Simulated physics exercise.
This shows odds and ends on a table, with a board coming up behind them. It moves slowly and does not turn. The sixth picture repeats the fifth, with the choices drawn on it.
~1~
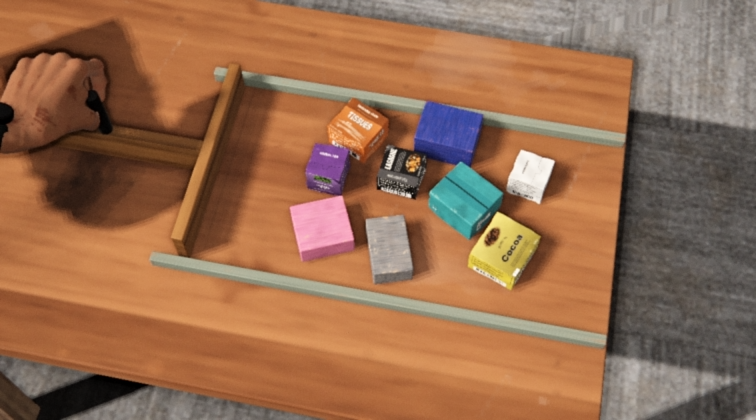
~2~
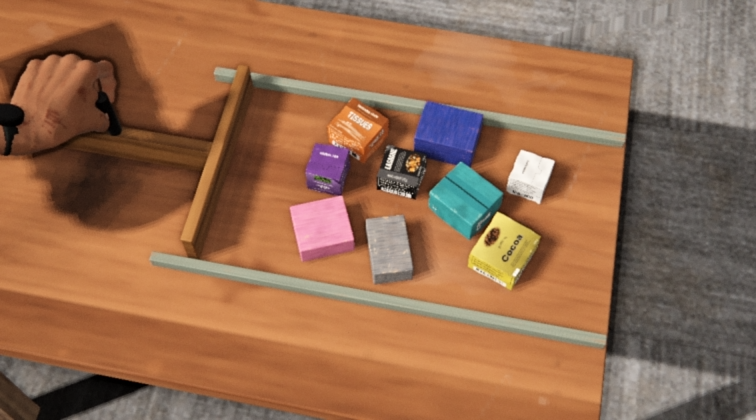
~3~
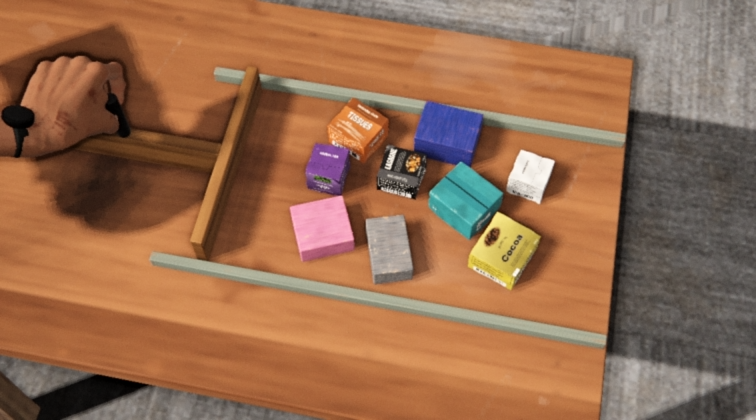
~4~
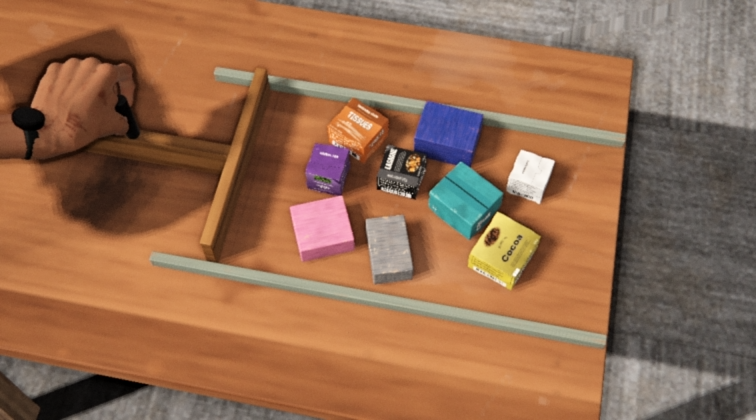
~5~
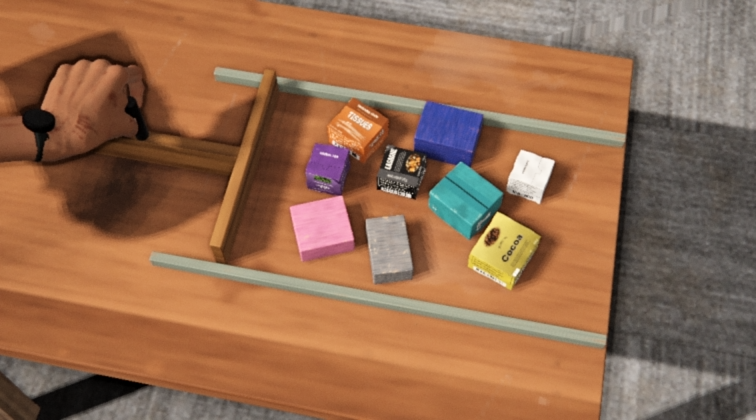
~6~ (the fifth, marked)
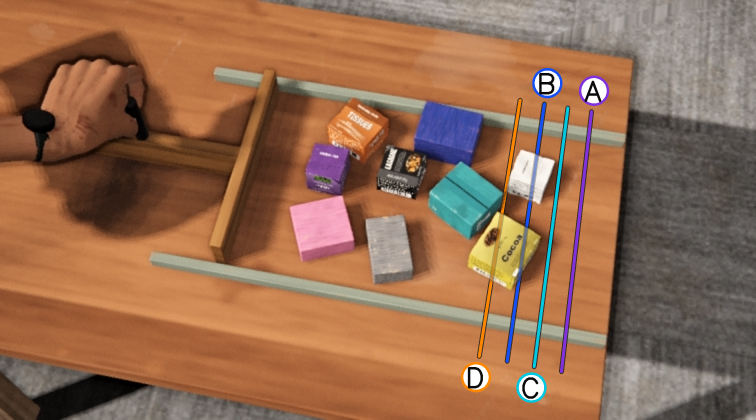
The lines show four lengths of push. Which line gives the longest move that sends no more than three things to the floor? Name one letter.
The farthest such stop is B.
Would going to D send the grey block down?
By then, no.
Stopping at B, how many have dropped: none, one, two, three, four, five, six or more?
Three.
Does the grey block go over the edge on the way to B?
No.
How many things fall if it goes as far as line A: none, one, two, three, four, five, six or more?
In all, six or more.
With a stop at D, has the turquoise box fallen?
By then, no.
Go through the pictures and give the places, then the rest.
Turquoise box (465, 200); orange box (358, 131); board (207, 147), in the first frame.
Board (216, 148); white packet (531, 177), in the second frame.
Board (226, 150); yellow packet (505, 251), in the third frame.
Board (235, 152); pink block (322, 229), in the fourth frame.
Board (244, 153); turquoise box (465, 200); orange box (358, 131); black packet (401, 172), in the fifth frame.
On the marked copy, A at (578, 232); B at (527, 224); C at (552, 228); D at (501, 219).
Following B. Soon after the start, board (345, 170); orange box (388, 135); grey block (412, 256).
Later, board (447, 188); white packet (579, 188); yellow packet (565, 281).
In the end, board (527, 202); white packet over the edge; yellow packet over the edge; three fallen.
As for the rest, A drops six; C drops six; D is within the limit but short.
